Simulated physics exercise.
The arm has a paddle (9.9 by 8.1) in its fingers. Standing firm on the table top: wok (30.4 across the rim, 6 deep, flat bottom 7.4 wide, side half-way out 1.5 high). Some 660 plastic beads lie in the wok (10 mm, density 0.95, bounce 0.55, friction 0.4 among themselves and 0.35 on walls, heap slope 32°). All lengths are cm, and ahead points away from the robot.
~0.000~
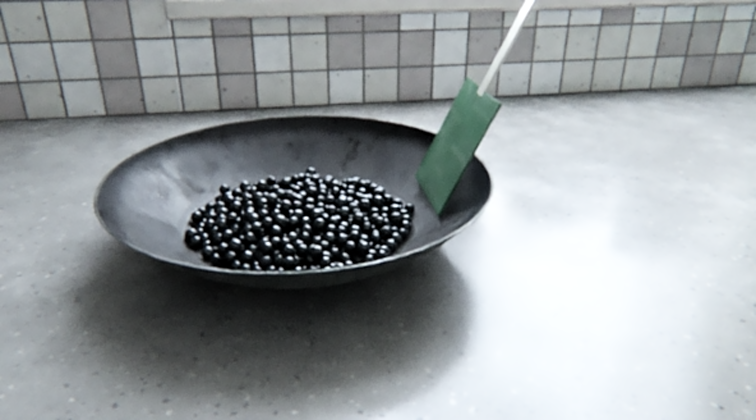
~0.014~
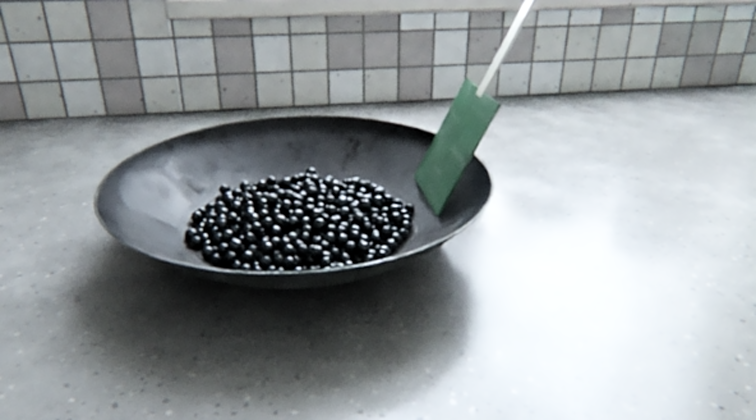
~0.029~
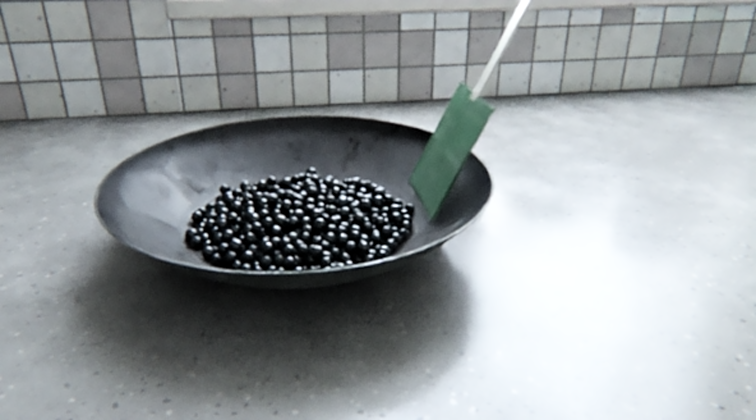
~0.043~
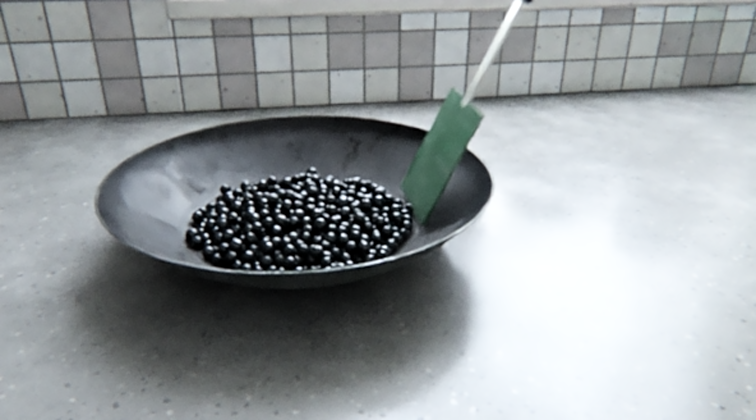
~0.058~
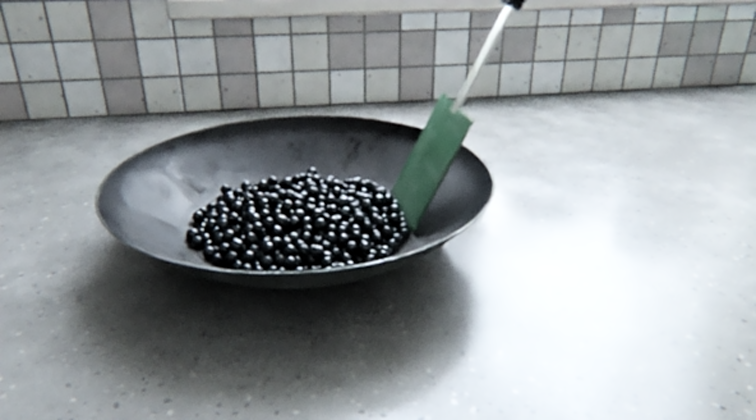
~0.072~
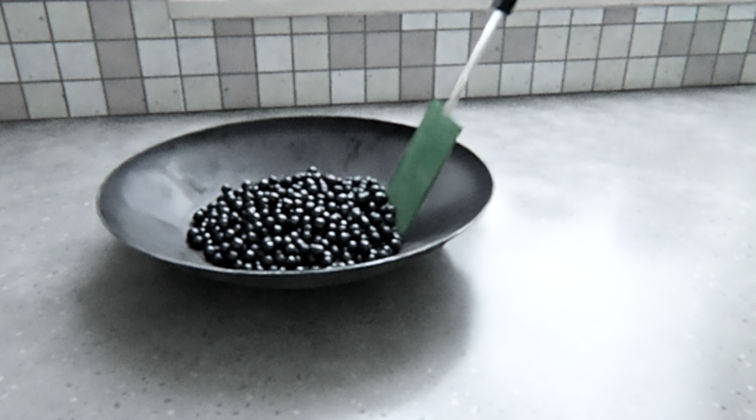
A green paddle slid slowly down and to the left inside a dark wok on a gray countertop, pressing into the right edge of a heap of shiny black beads and nudging it slightly.
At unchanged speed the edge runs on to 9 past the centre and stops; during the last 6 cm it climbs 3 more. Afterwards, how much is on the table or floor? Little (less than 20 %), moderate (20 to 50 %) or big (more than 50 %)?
Share on the table or floor: Little (less than 20 %).
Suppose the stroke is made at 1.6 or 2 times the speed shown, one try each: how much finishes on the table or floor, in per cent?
About 20 and 35 per cent.
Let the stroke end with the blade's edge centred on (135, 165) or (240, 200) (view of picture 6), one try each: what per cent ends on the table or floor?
Some 25 and 0 per cent.
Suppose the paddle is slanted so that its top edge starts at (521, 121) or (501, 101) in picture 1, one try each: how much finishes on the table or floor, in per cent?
About 5 and 5 per cent.
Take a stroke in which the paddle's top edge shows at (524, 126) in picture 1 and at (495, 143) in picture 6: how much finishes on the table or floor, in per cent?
About 0 per cent.
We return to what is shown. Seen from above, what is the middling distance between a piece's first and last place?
Some 5 cm.
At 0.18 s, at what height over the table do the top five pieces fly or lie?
About 4 cm.
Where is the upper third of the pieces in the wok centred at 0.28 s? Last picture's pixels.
Around (188, 202).
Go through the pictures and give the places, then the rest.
The first frame shows paddle top edge at (483, 90), sloping 64°; upper third of the load around (300, 210), from x 190 to 410, top at y 175; 655 in the wok.
The second frame shows paddle top edge at (482, 90), sloping 64°; upper third of the load around (300, 210), from x 190 to 410, top at y 175.
The third frame shows paddle top edge at (477, 94), sloping 64°; upper third of the load around (300, 210), from x 190 to 410, top at y 175.
The fourth frame shows paddle top edge at (467, 100), sloping 64°; upper third of the load around (301, 210), from x 190 to 410, top at y 175.
The fifth frame shows paddle top edge at (457, 106), sloping 64°; upper third of the load around (303, 210), from x 195 to 405, top at y 175.
The sixth frame shows paddle top edge at (447, 111), sloping 64°; upper third of the load around (305, 210), from x 195 to 405, top at y 170; 655 in the wok.
After 0.18 s, sloping 64°, highest piece 4 above the table; 655 in the wok.
After 0.28 s, sloping 64°, highest piece 6 above the table; 655 in the wok.
After 0.53 s, sloping 64°, highest piece 7 above the table; 619 in the wok, 30 on the table or floor, 6 on the blade or in flight.
After 1.58 s, sloping 64°, highest piece 6 above the table; 619 in the wok, 36 on the table or floor.
At rest, 619 in the wok, 36 on the table or floor. That is 5 % on the table or floor.
